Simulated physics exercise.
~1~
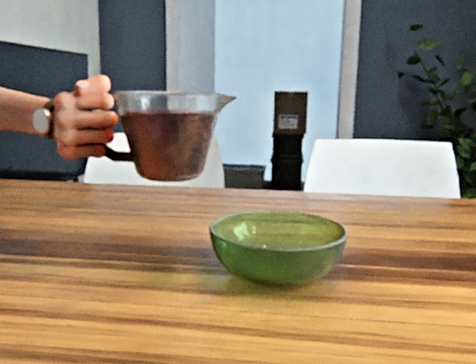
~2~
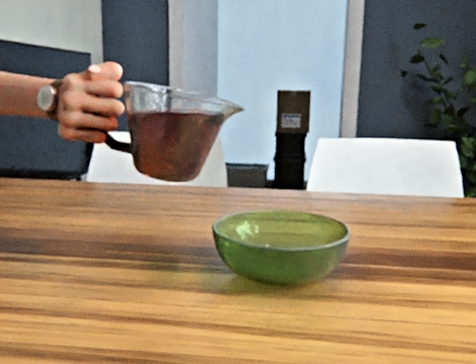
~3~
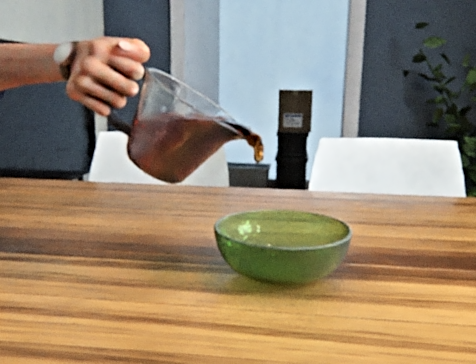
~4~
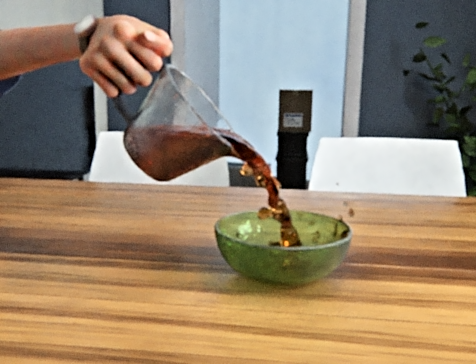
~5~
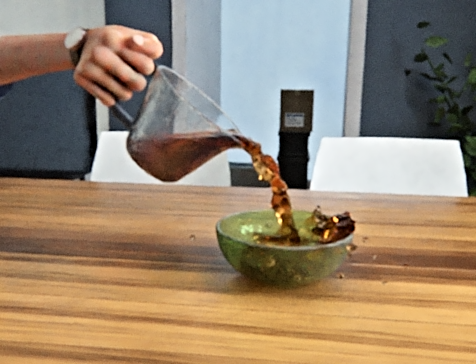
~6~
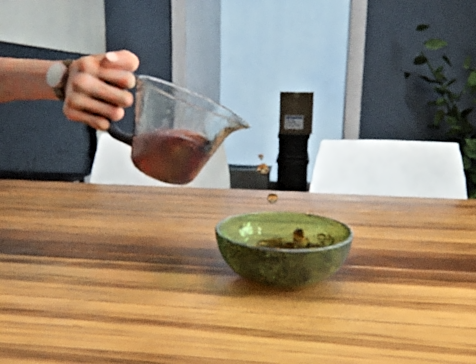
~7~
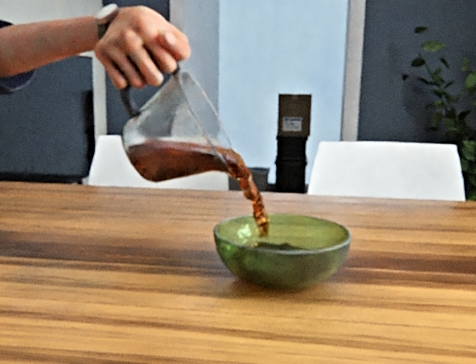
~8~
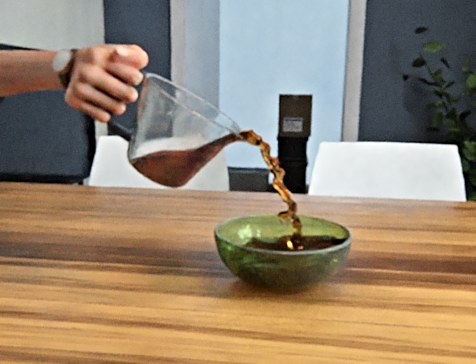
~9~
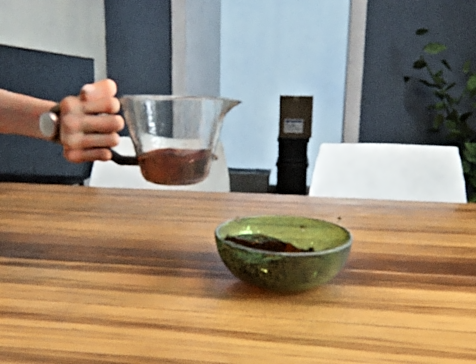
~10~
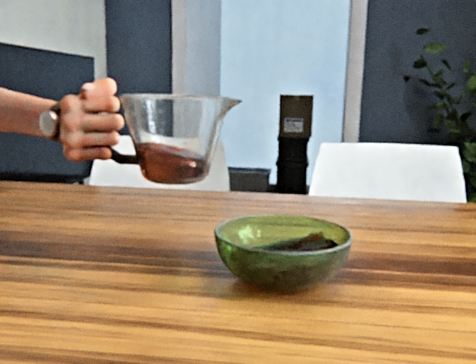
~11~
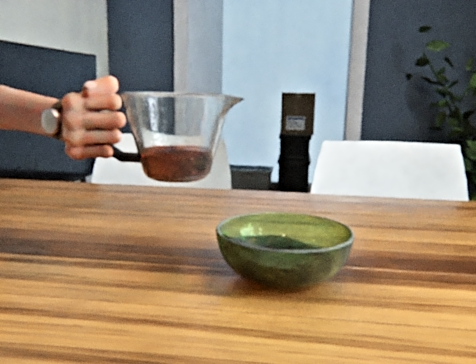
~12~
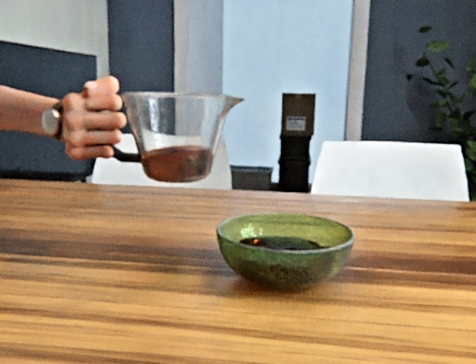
A hand with a wristwatch holds a clear, flared glass jug of reddish-brown tea above a striped wooden table, seen from the side by a slightly swaying camera. An empty green bowl sits to the jug's right, with white chairs, a dark wall and a leafy plant behind. The hand tips the jug to the right, and tea streams into the bowl, splashing up at its far side. It eases back until the flow breaks into drops, then tilts more steeply and pours again. Finally the jug is levelled, still partly full, and the dark tea settles in the bowl.
